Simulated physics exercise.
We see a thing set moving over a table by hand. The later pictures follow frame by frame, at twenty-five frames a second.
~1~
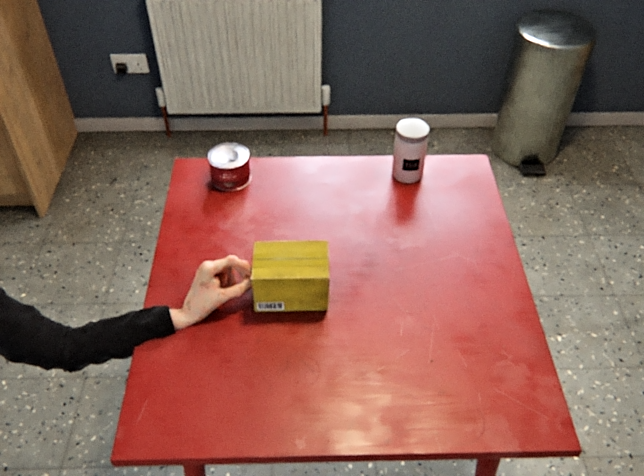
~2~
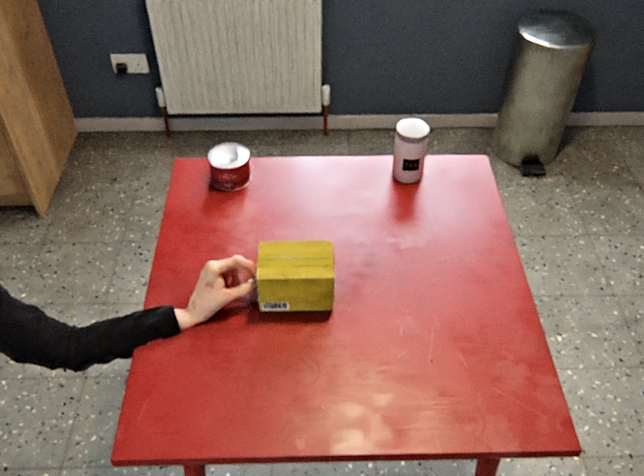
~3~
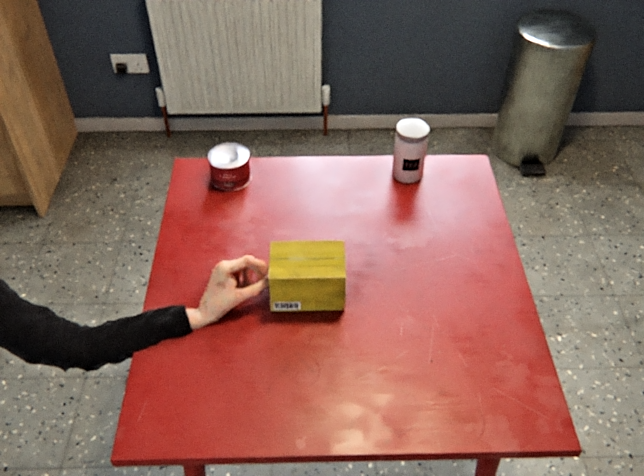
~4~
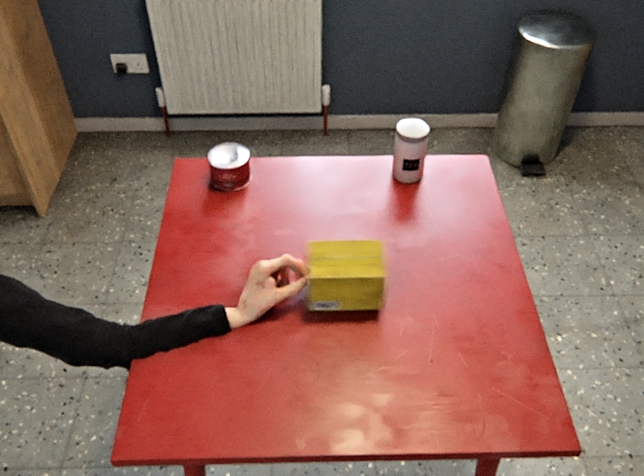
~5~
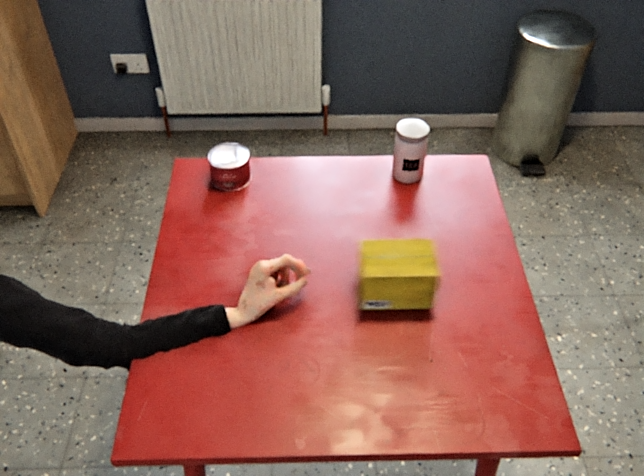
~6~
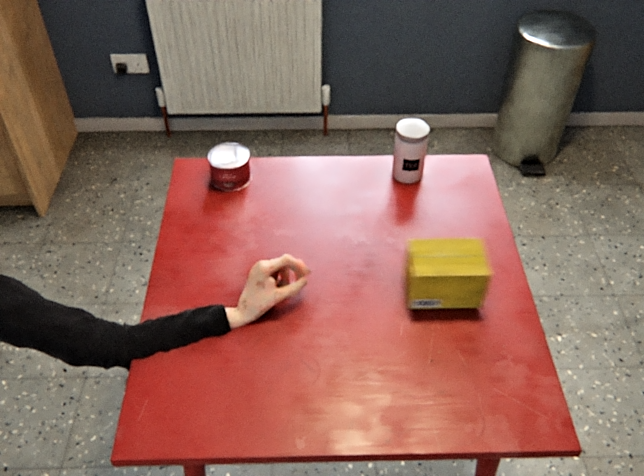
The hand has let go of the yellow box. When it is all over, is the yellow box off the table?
The yellow box goes over the edge.
Then, 0.10 s on from there, yellow box now off the table.
Then, 0.30 s on from there, things are still on the move.
Then, 0.40 s on from there, as before.
In the end, off the table, yellow box.
